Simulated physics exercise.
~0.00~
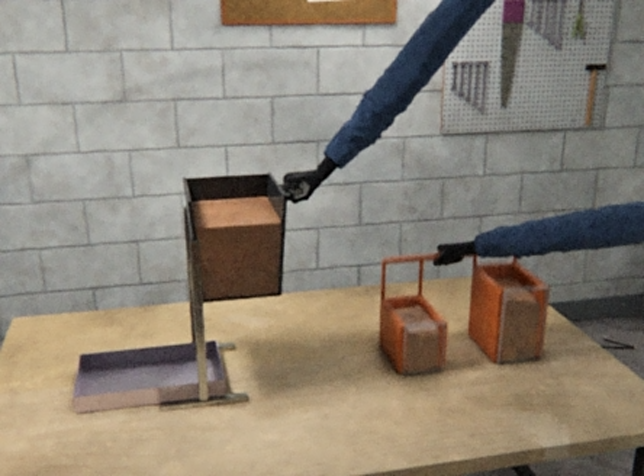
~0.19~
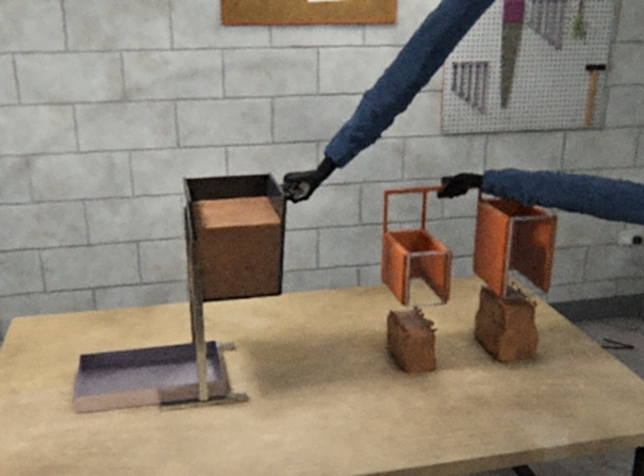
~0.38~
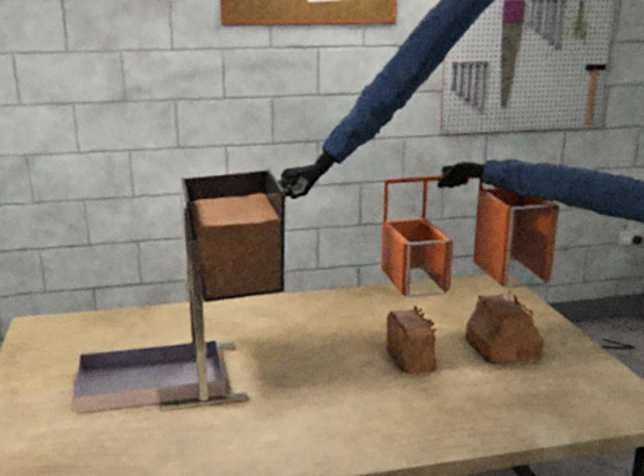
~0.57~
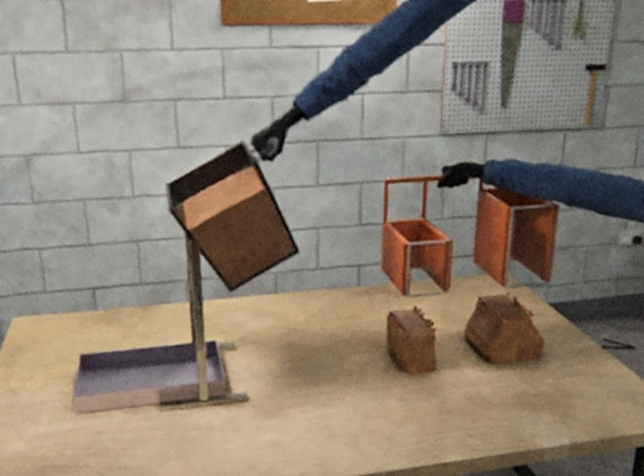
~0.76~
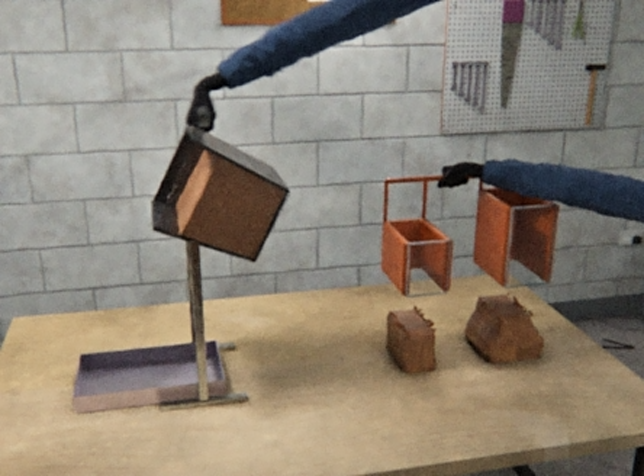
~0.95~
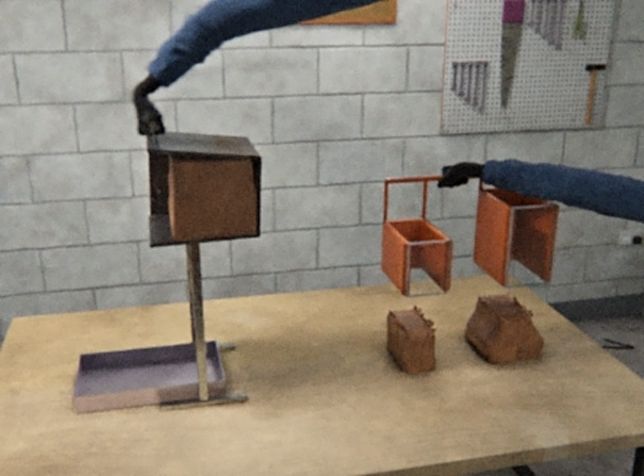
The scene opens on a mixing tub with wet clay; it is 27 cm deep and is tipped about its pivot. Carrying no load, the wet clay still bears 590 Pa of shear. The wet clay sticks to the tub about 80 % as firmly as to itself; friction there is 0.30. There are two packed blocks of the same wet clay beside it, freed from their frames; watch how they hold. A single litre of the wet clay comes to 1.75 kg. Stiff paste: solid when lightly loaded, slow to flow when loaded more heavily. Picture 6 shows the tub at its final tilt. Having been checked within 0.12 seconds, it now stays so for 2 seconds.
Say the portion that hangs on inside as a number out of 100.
Expect roughly 77 %.
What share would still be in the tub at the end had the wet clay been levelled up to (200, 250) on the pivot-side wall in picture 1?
I'd say close to 100 % stays in the tub.
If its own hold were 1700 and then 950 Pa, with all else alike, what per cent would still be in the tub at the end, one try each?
First 100 %, second 100 %.
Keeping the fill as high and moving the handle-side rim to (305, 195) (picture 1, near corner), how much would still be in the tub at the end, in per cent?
50 %.
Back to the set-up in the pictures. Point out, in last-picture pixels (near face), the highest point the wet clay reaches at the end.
Looking at the last picture, I'd put it at about (216, 179).
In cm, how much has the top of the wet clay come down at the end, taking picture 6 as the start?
About 5 cm.
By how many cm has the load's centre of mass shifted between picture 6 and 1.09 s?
It has moved around 3 centimetres.
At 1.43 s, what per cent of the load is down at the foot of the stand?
I'd say close to 0 per cent of it.
After 1.09 s, the tub is at 87 degrees and holds 100 %.
After 1.26 s, the tub is at 87 degrees and holds 94 %.
After 1.43 s, the tub is at 87 degrees and holds 85 %.
After 1.60 s, the tub is at 87 degrees and holds 77 %.
After 2.95 s, the tub is at 87 degrees and holds 77 %.
